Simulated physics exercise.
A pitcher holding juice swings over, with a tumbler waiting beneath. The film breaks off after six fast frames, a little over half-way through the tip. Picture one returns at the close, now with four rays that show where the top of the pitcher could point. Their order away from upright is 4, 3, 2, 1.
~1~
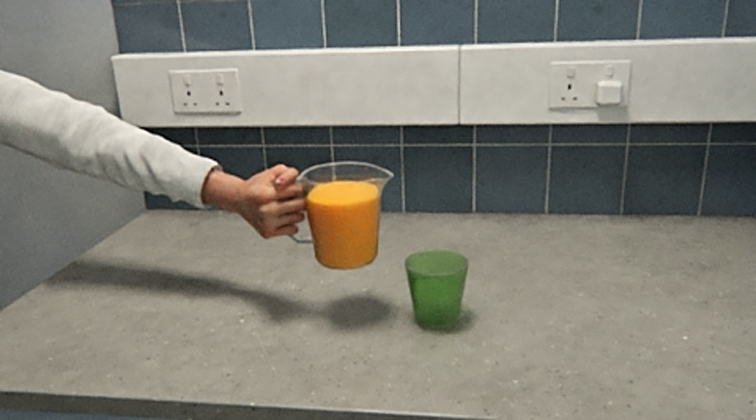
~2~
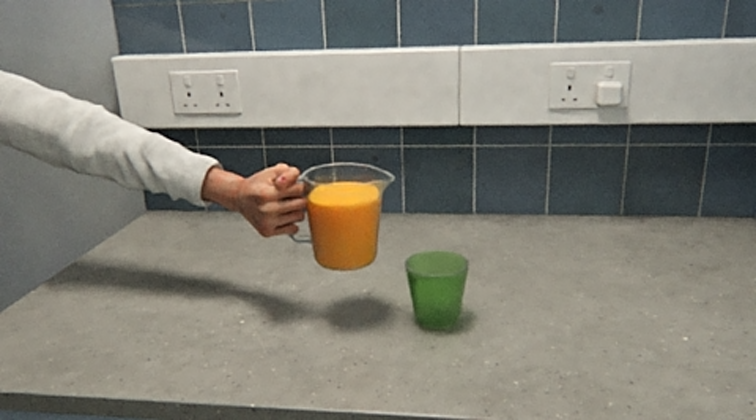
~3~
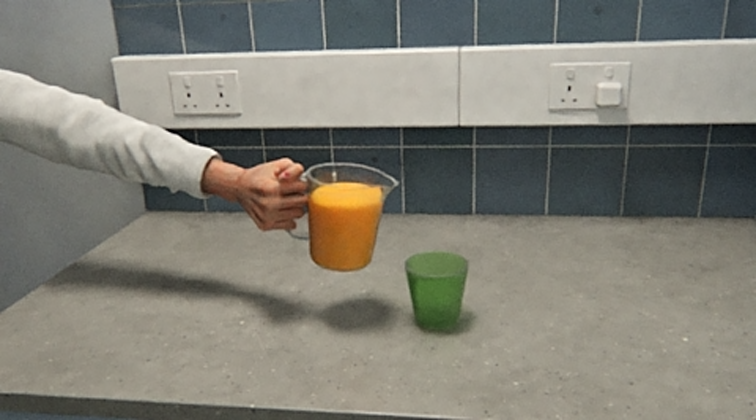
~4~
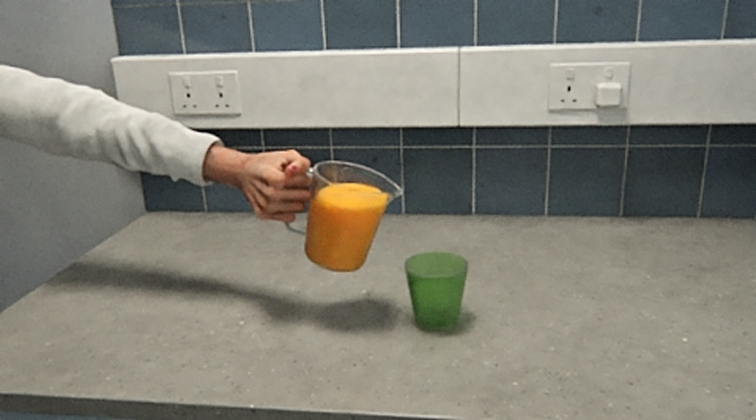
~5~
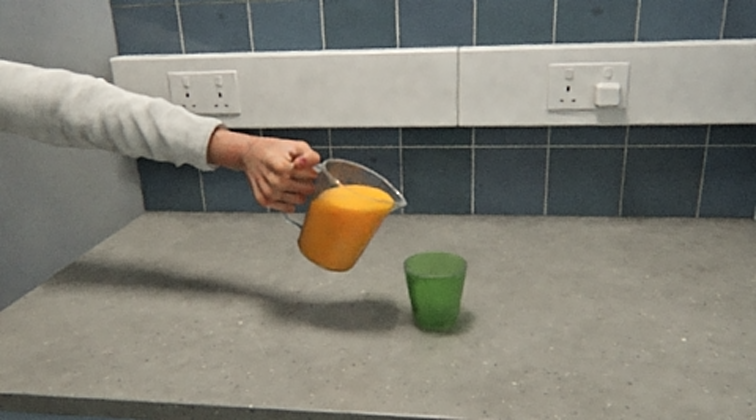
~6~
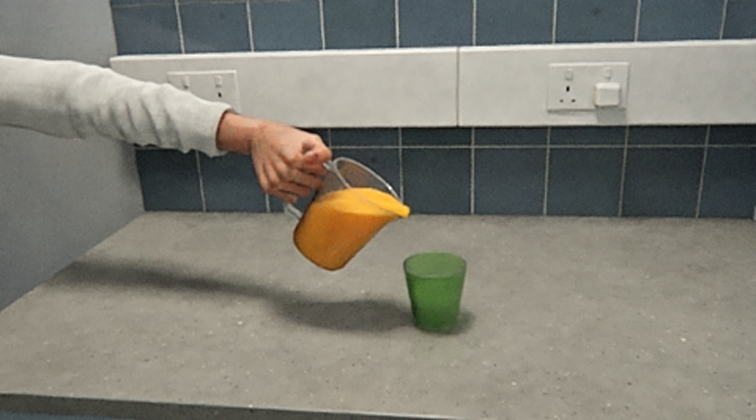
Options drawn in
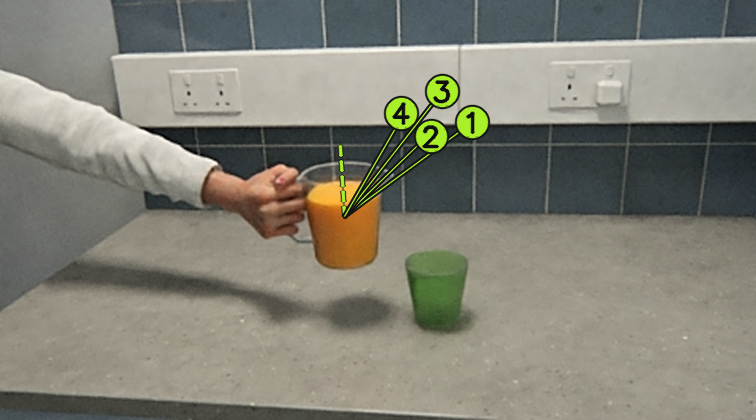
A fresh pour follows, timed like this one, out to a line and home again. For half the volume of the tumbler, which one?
Line 1 does it best.
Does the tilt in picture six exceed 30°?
Yes, it does.
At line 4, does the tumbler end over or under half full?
Under half.
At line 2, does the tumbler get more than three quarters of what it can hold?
No.
On the marked copy, 1 at (458, 132); 2 at (416, 146); 3 at (431, 104); 4 at (394, 129).
With 1, the tumbler ends with about 51 % of what it can hold.
With 2, the tumbler ends with about 34 % of what it can hold.
With 3, the tumbler ends with about 20 % of what it can hold.
With 4, the tumbler ends with about 8 % of what it can hold.
